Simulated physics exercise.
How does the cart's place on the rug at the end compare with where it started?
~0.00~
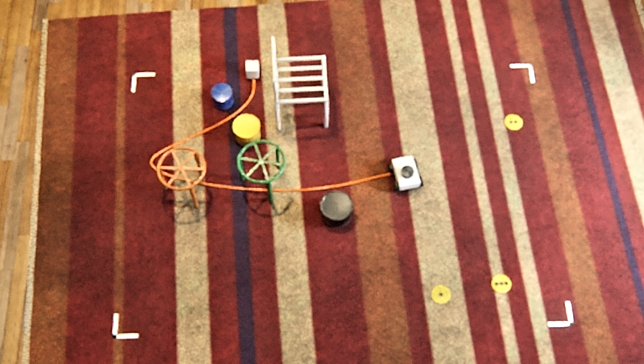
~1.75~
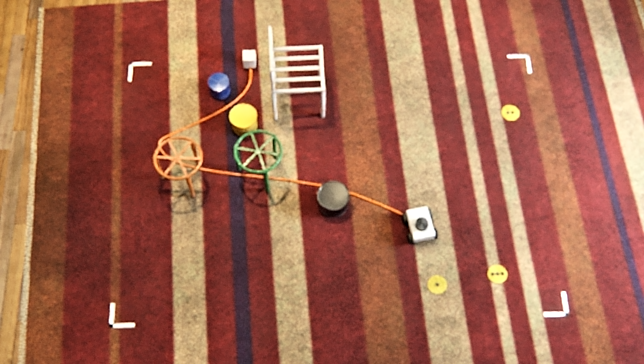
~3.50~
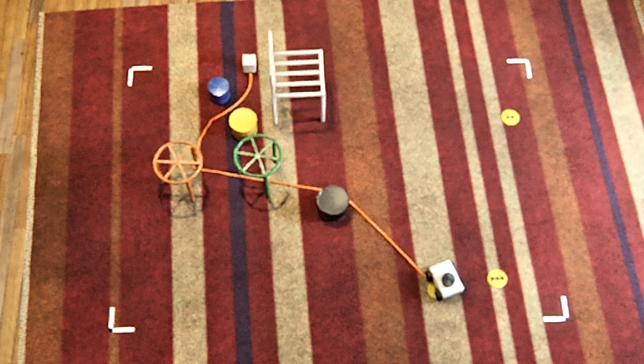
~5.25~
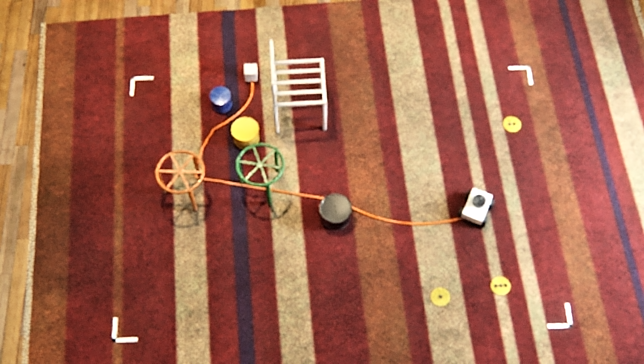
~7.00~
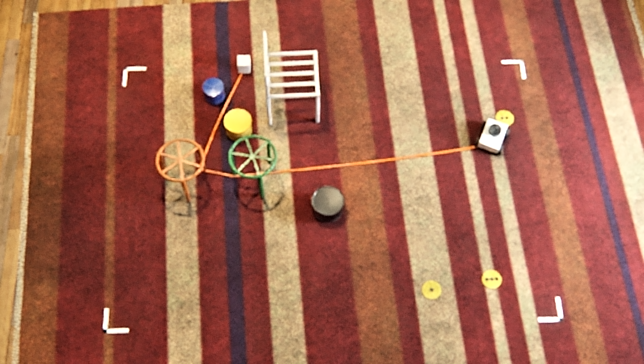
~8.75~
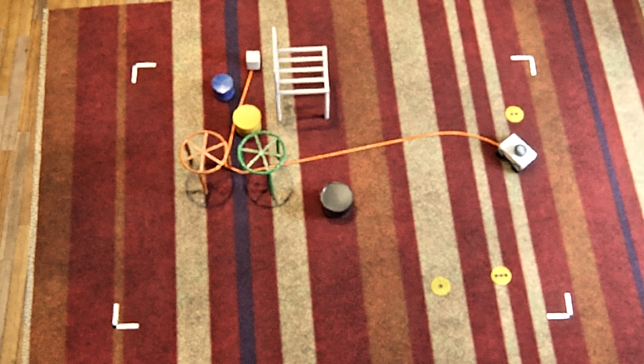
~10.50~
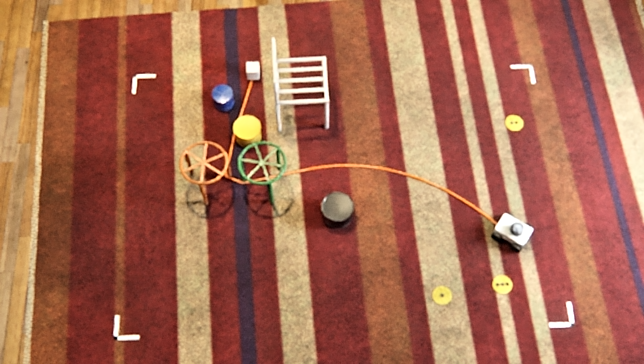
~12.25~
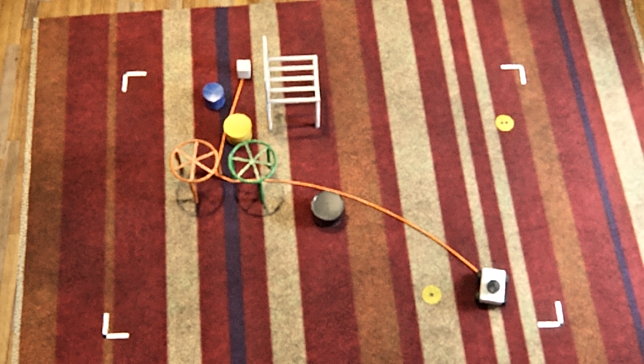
It started near the middle of the rug, to the right of the green stool and black bin. It ended farther right and lower down, on the yellow mark at the lower right.
